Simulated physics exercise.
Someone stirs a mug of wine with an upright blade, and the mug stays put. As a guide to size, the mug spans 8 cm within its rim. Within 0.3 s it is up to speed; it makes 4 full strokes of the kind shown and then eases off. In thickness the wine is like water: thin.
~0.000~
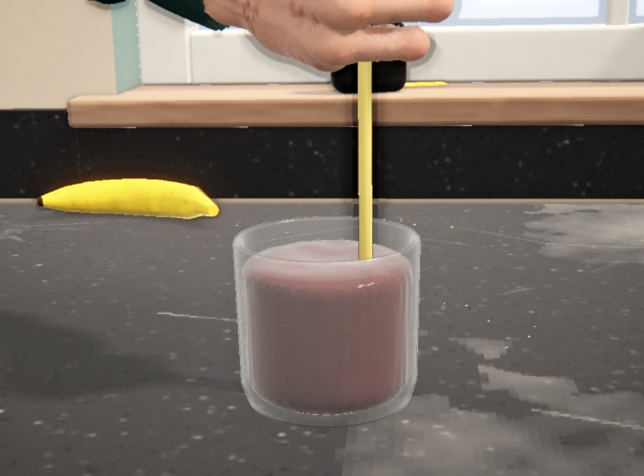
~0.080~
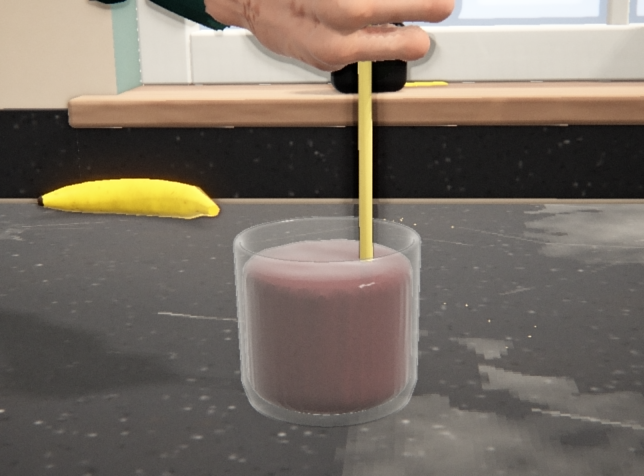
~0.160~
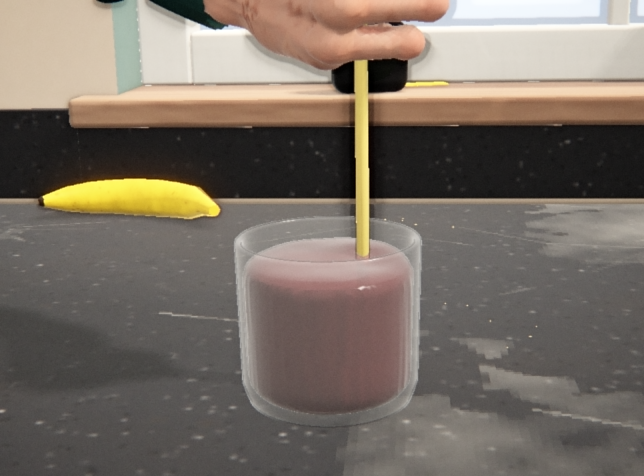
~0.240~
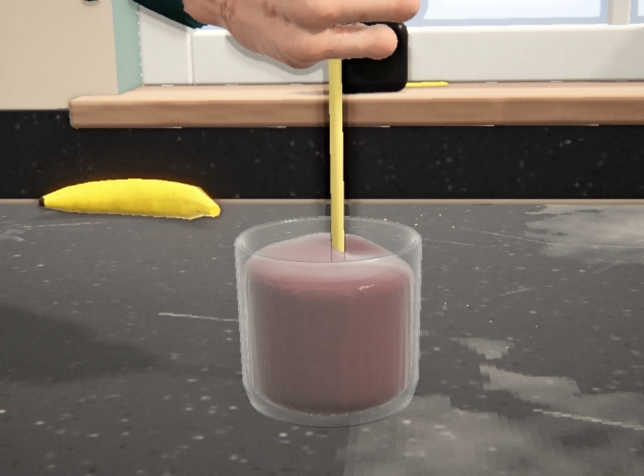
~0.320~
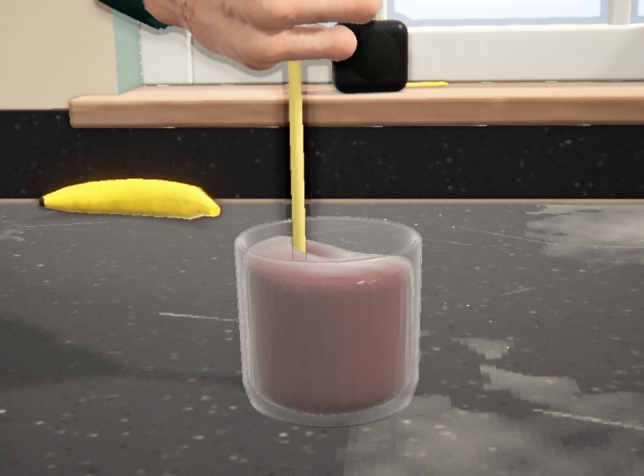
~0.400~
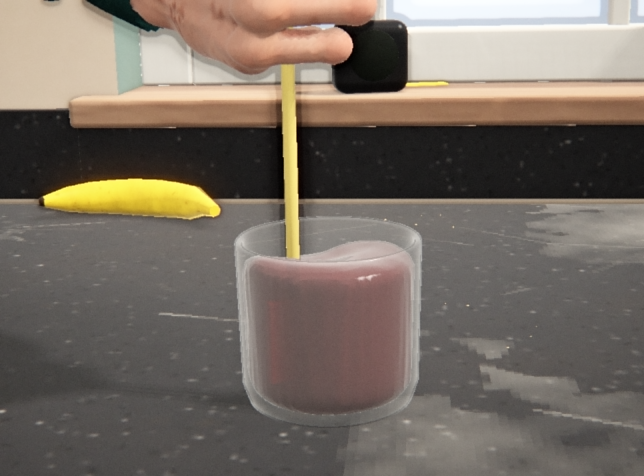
In the video, a hand holds a thin yellow stick upright in a clear glass of dark reddish liquid beside a banana on a counter, barely moving at first, then sweeps it left as the liquid's surface tilts and ripples.
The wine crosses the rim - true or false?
False.
Then, 0.81 s in, 0 ml is over the rim.
Then, 1.22 s in, 0 ml is over the rim.
Then, 1.63 s in, 0 ml is over the rim.
Then, 2.04 s in, 0 ml is over the rim.
Finally, 0 ml is over the rim.
